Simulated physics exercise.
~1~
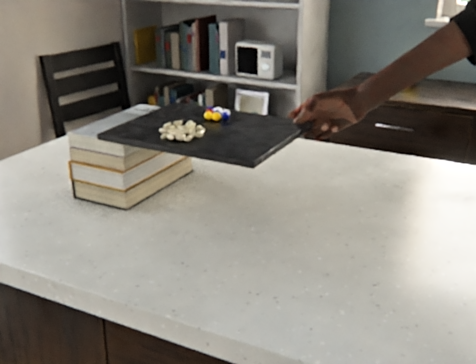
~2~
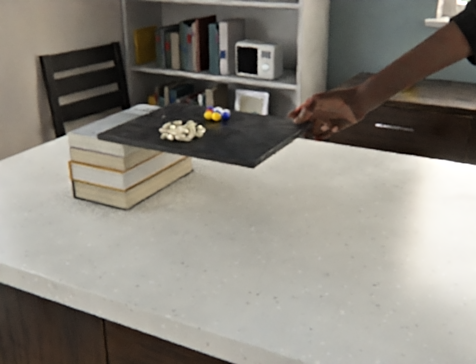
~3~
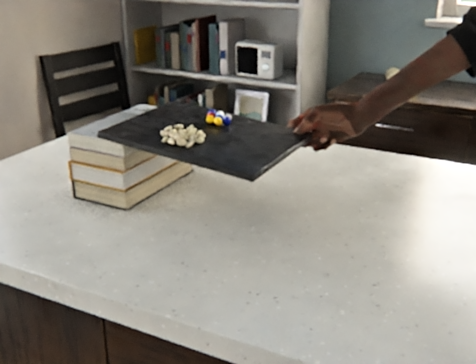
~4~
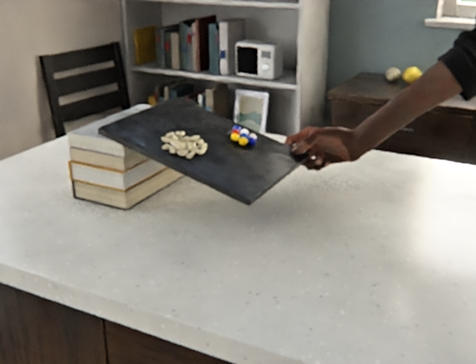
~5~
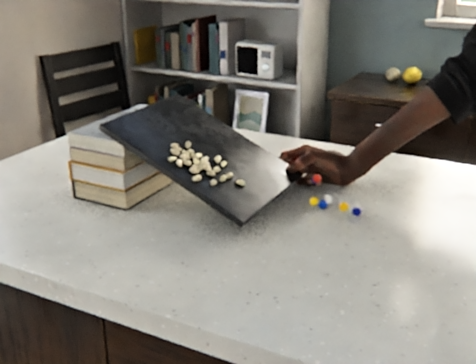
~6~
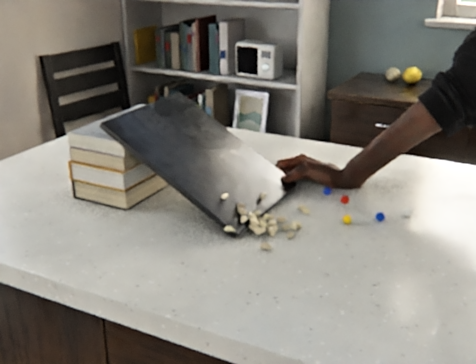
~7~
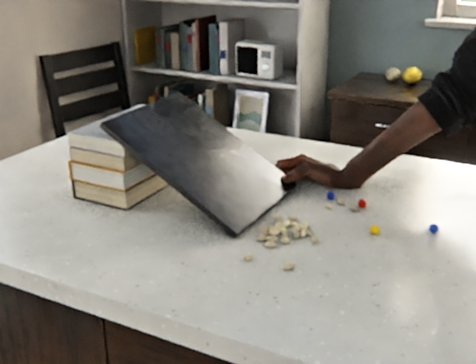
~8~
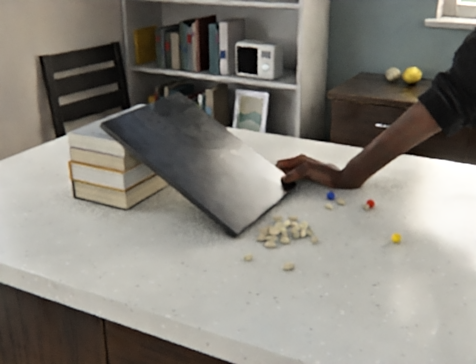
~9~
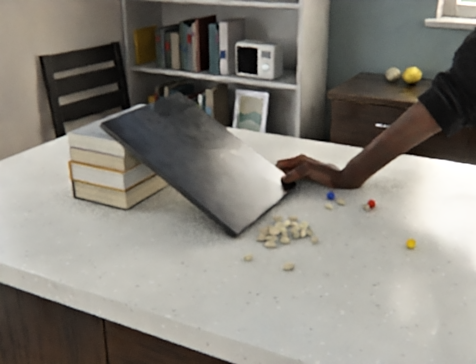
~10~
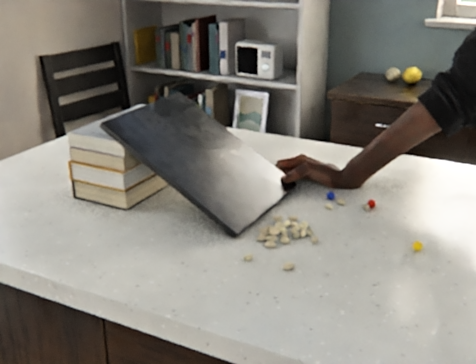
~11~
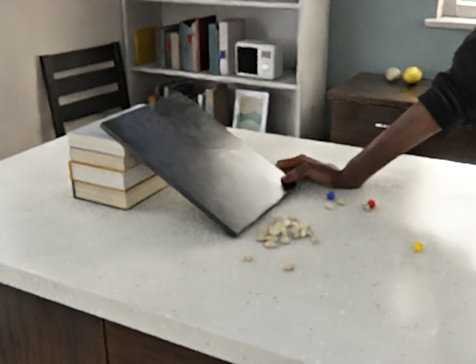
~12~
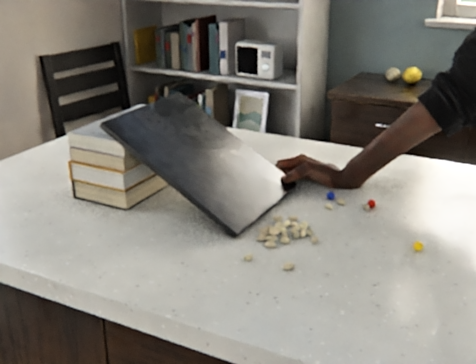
A dark board propped on stacked books tilts as a hand lowers its free end to the pale counter, sending small colored balls rolling off to the right and cream pieces sliding after them into a heap near its foot, while the balls end scattered farther away.
